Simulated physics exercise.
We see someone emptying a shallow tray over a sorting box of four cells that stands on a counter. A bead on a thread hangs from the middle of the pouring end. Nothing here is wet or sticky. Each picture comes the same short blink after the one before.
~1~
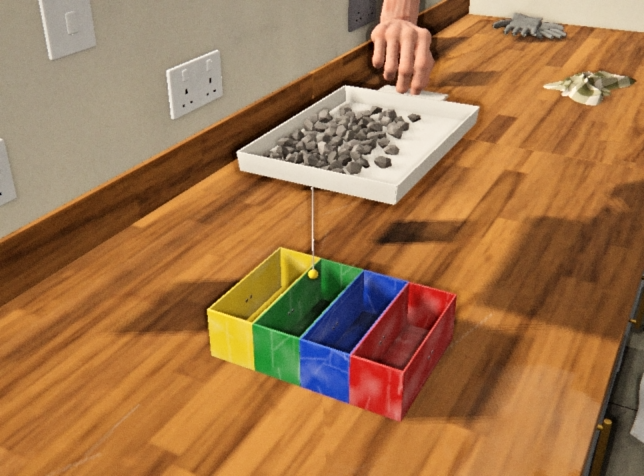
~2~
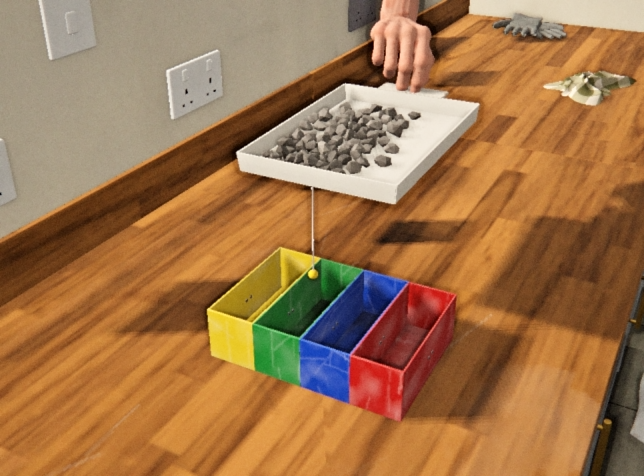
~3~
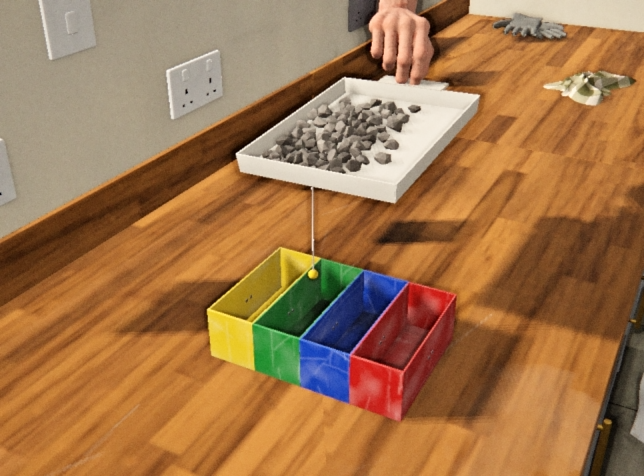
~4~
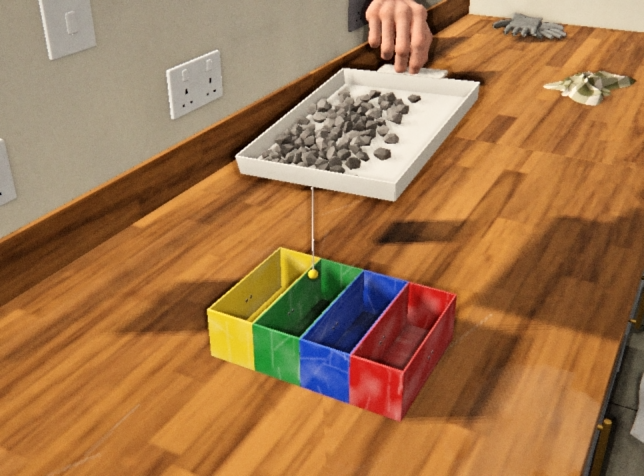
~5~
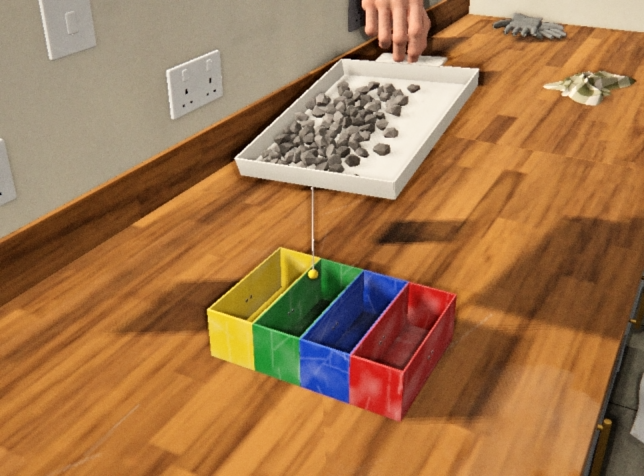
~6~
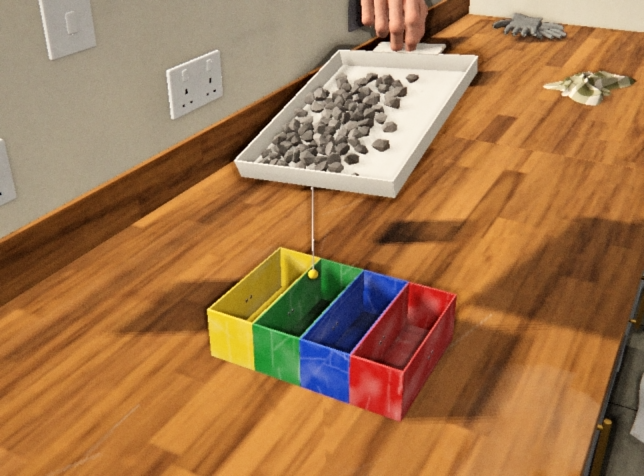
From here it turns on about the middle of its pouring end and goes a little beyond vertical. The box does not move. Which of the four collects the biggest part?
It favours the yellow compartment.
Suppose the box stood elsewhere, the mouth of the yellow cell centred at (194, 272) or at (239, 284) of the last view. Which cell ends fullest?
At the first place that green cell, at the second the cell in yellow.
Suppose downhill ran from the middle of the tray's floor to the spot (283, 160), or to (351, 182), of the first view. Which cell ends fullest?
At the first place the yellow one, at the second the cell in blue.
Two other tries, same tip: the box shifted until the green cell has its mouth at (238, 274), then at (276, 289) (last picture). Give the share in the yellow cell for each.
About 0 and 60 per cent.
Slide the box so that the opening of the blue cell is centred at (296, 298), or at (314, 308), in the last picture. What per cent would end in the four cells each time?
The first gives 100 %, the second 90 %.
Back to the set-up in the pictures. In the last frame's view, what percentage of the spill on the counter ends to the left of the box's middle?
Near 100 %.
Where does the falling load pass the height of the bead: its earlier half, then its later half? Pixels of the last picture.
Around (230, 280) and then (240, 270).
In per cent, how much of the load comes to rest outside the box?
Close to 50 per cent.
Soon after the last picture, tray tipped steeply; all on the tray.
A little later, tray tipped right over; about a third on the tray; about a quarter in the yellow cell; a stray few in the green cell; about a third falling or outside the box.
Later still, tray tipped past a quarter turn; about a third in the yellow cell; a small part in the green cell; about half falling or outside the box.
At rest, tray tipped past a quarter turn; about a third in the yellow cell; a small part in the green cell; none in the red cell; none in the blue cell; about half outside the box.
